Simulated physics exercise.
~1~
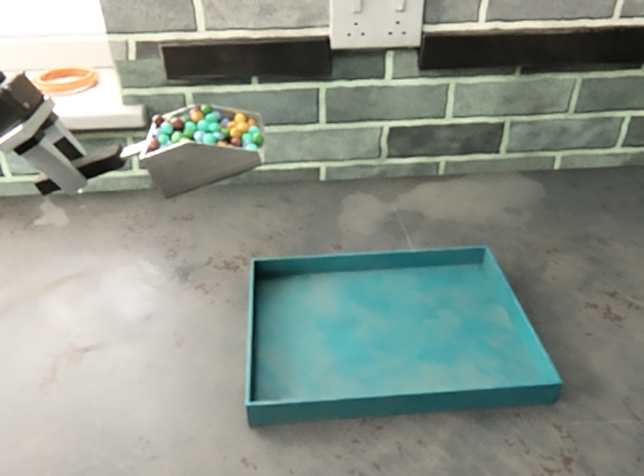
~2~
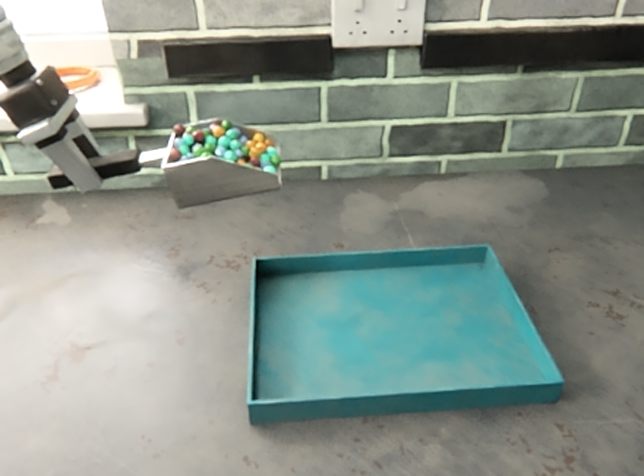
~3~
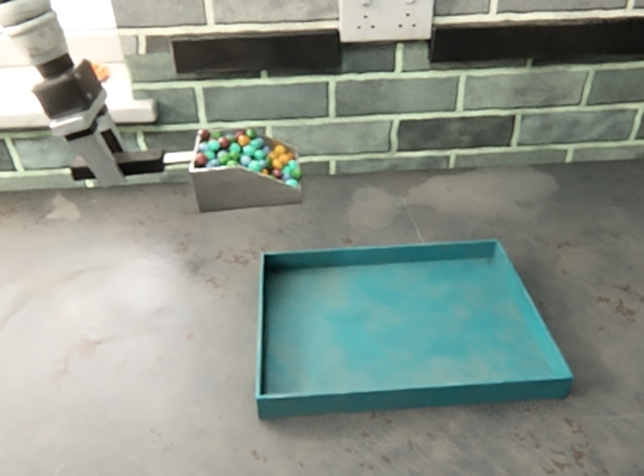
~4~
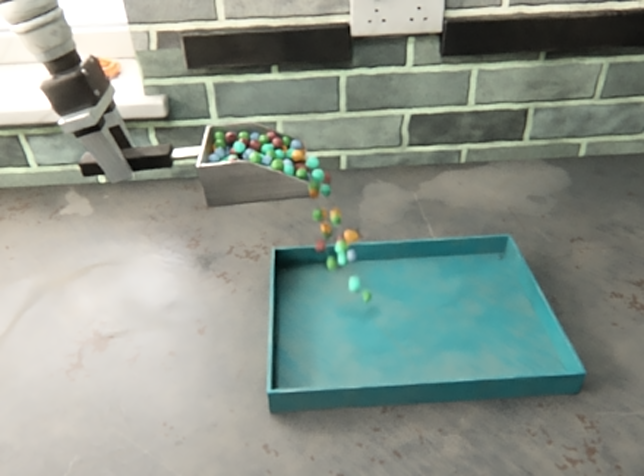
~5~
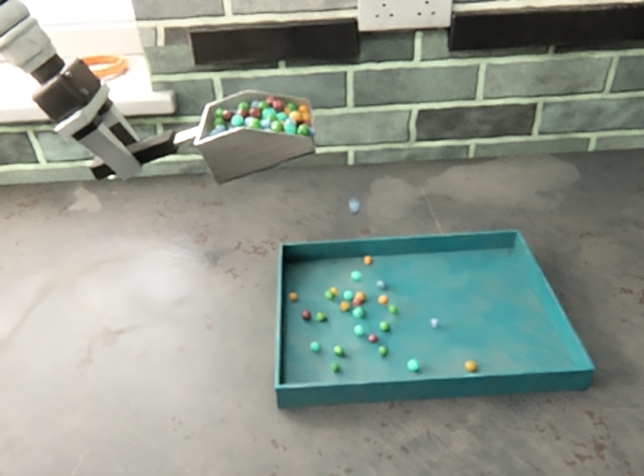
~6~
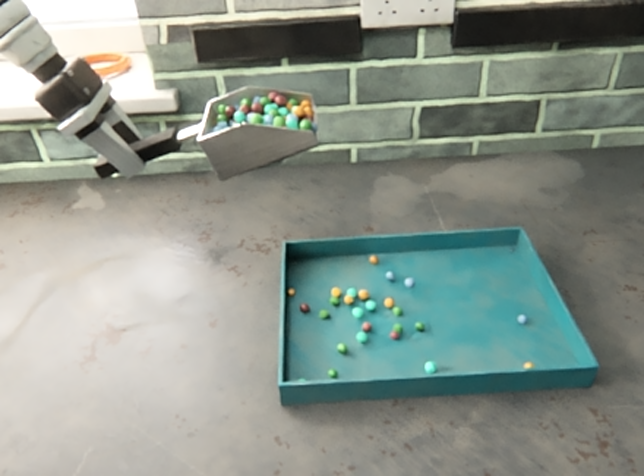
Robot gripper carrying a scoop of colourful round sweets rightward, spilling some into a teal tray, then tilting back with most still aboard.
